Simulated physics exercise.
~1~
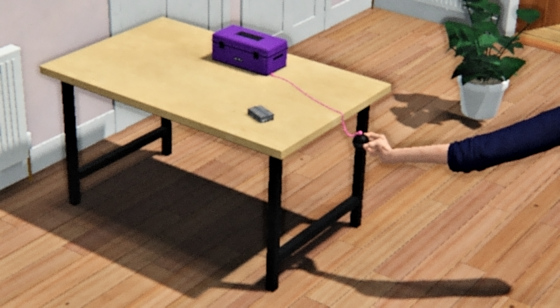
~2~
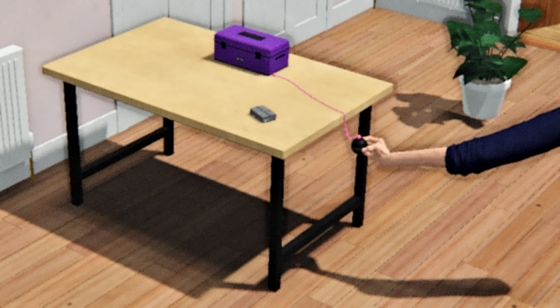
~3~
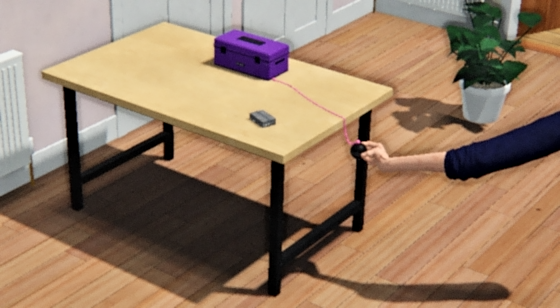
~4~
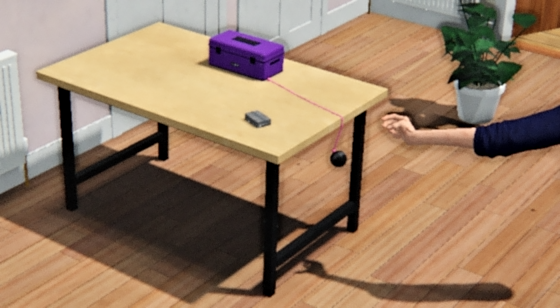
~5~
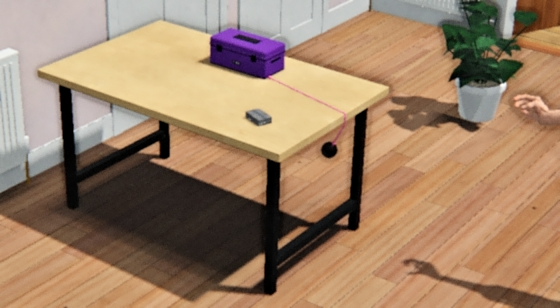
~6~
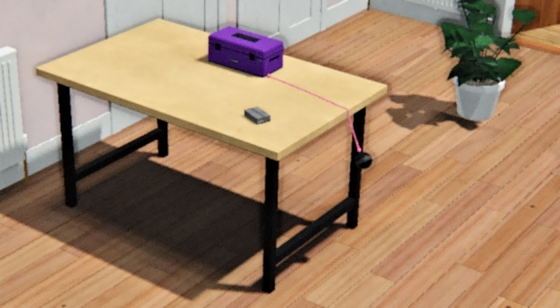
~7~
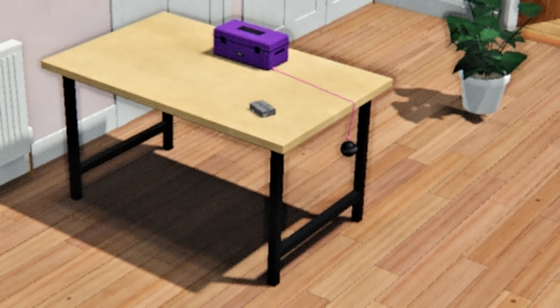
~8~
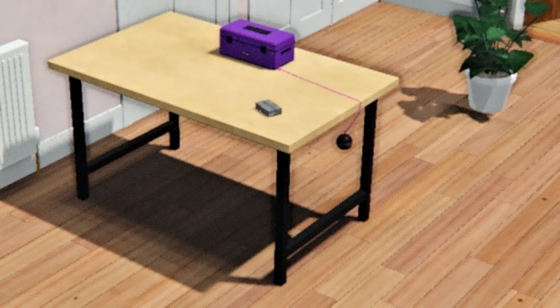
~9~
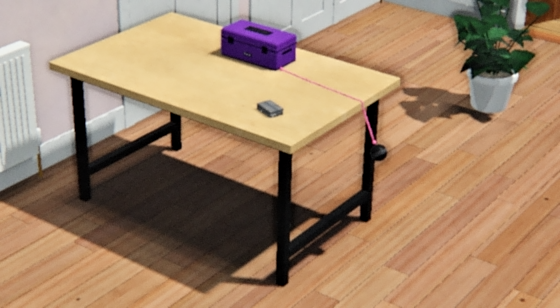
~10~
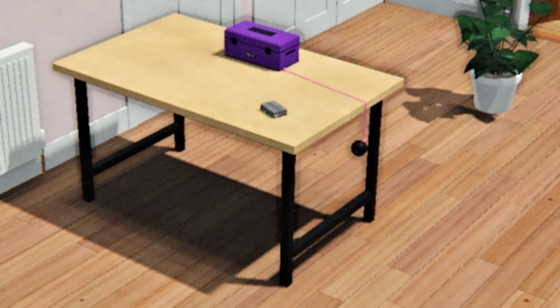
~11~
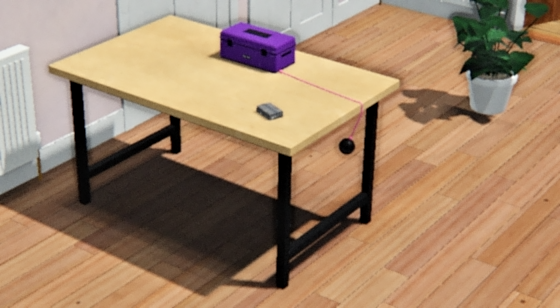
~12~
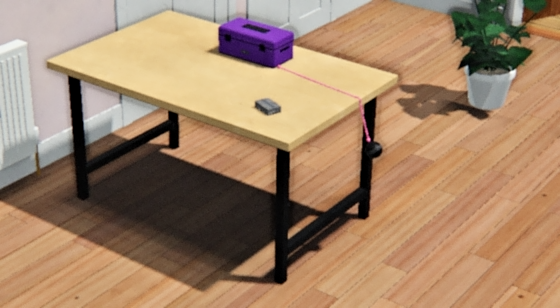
Black ball on a pink cord swinging off a table's end after a hand releases it, purple toolbox and grey box staying put.
